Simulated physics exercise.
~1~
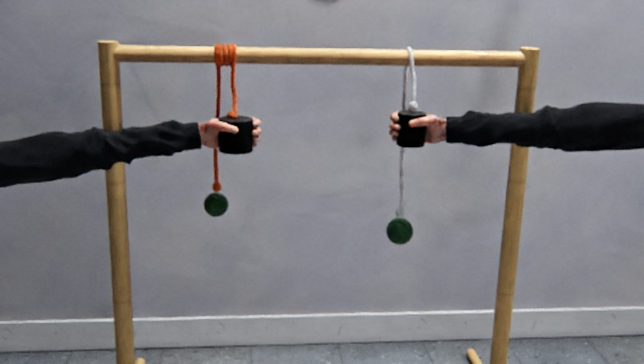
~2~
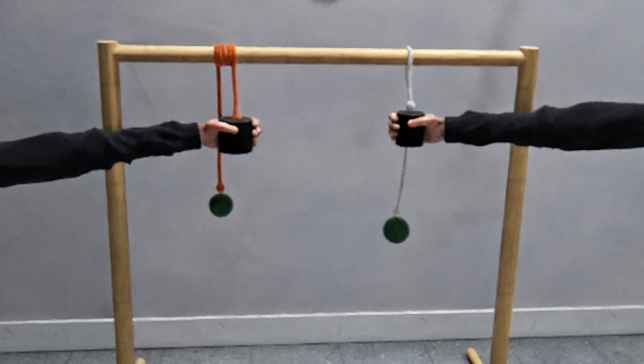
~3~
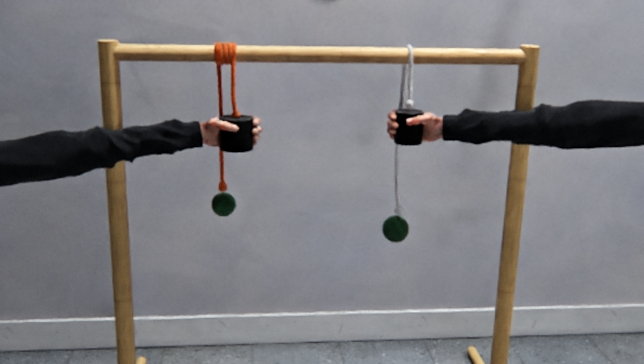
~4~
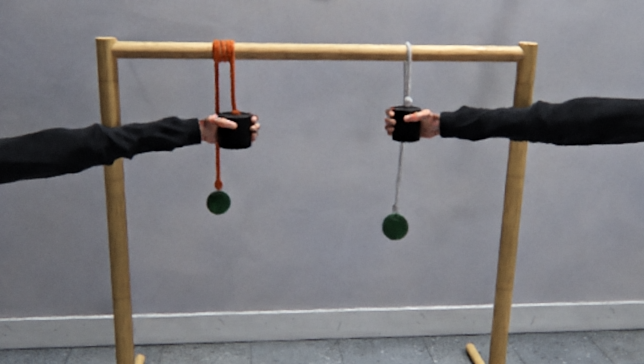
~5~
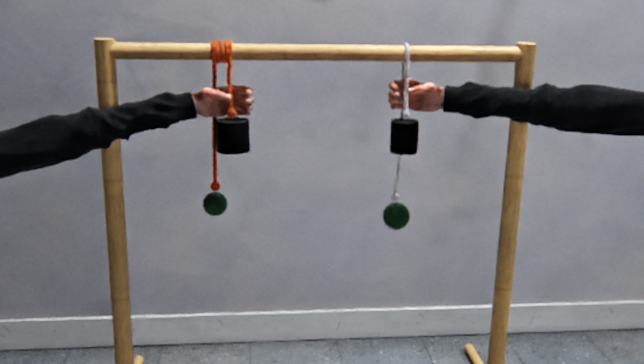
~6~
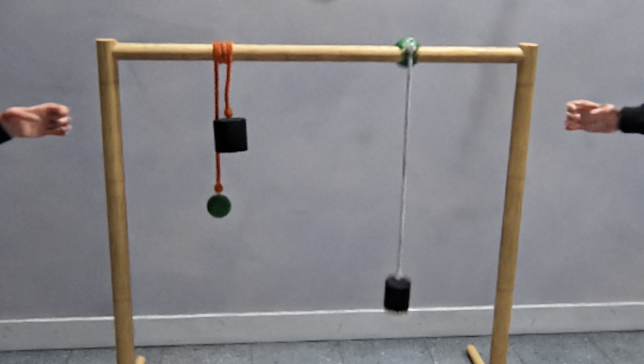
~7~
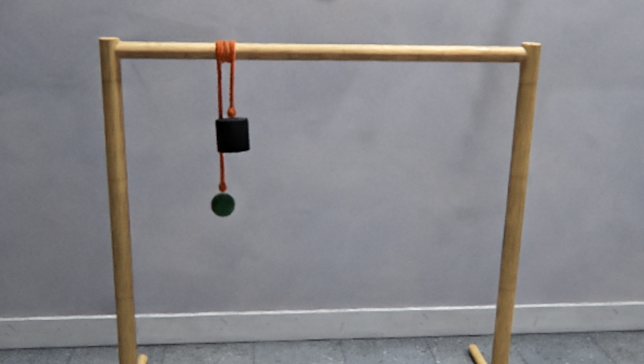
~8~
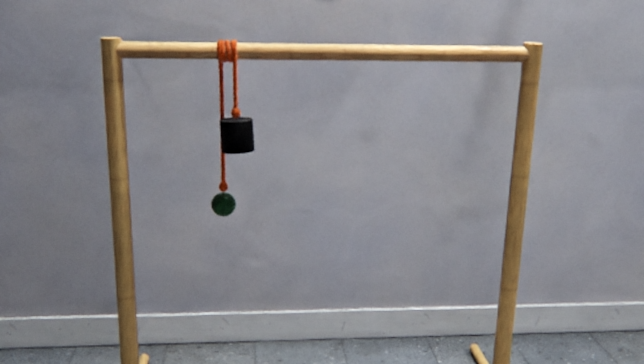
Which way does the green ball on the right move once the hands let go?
It moves up to the wooden rail as the black cylinder on the same pale rope drops.
